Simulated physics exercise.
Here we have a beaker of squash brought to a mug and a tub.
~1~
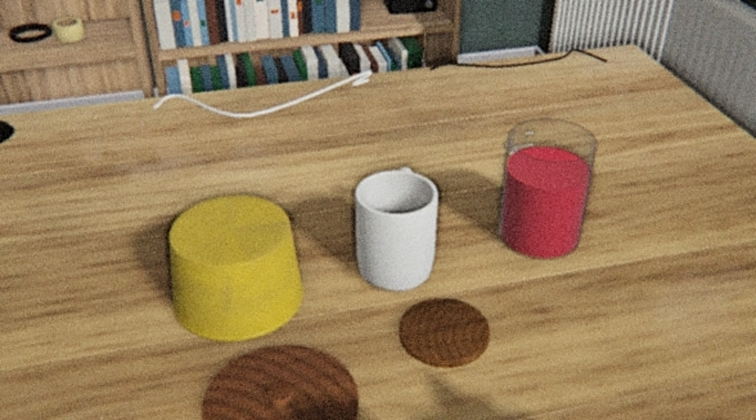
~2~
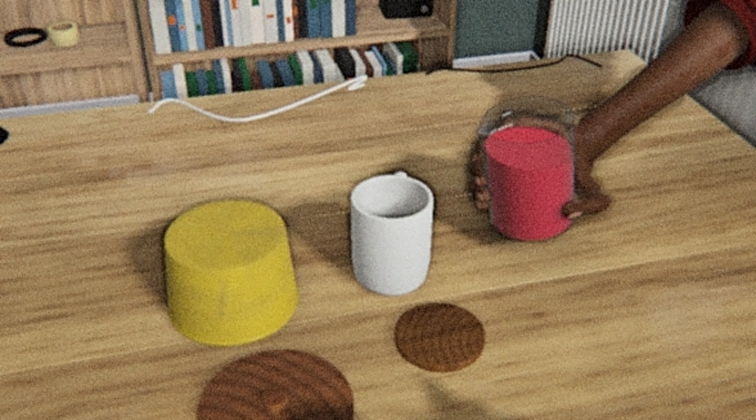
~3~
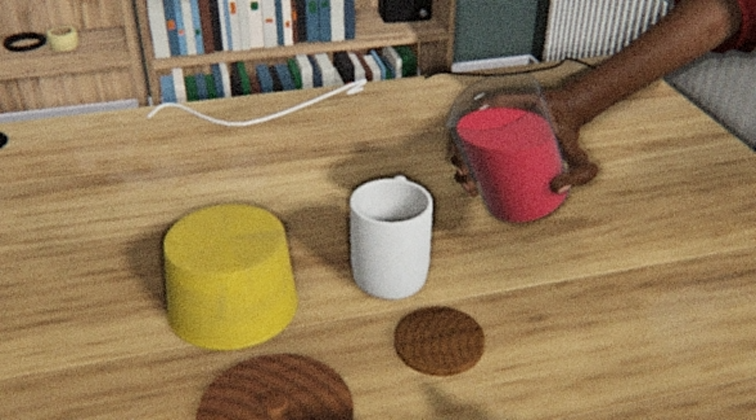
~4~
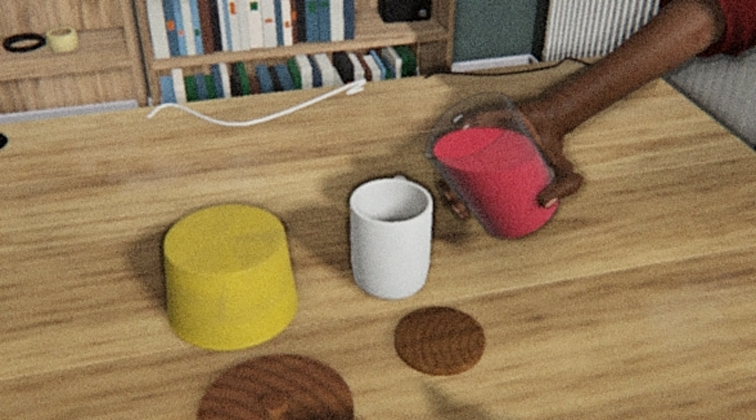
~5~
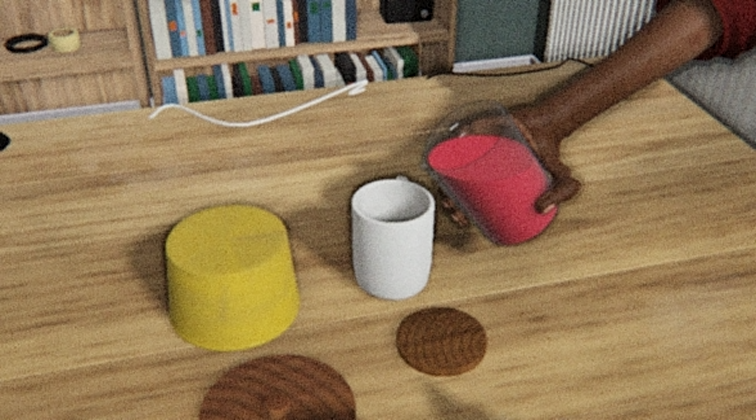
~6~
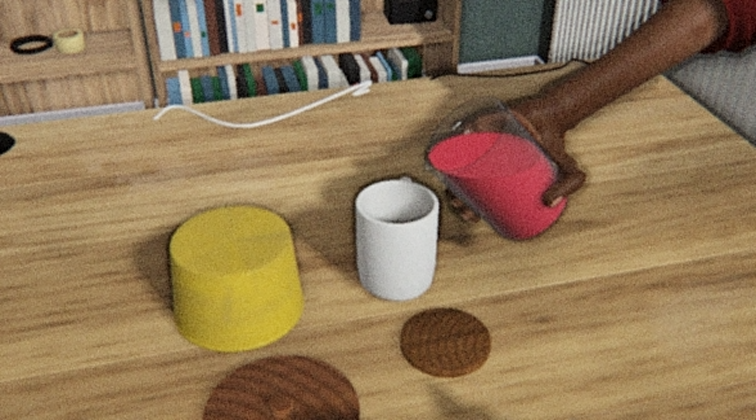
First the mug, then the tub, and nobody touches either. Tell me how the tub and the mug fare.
Left, the tub gets none inside; right, the mug catches it.
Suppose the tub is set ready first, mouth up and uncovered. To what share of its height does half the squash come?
Near 30 in a hundred.
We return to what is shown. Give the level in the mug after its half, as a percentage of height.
Near 65 in a hundred.
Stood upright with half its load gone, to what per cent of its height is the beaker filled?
Close to 35 %.
Next, the squash goes into the mug.
After that, it runs off the upturned base of the tub.
Finally, the mug has its share inside; the tub is empty, in a puddle.
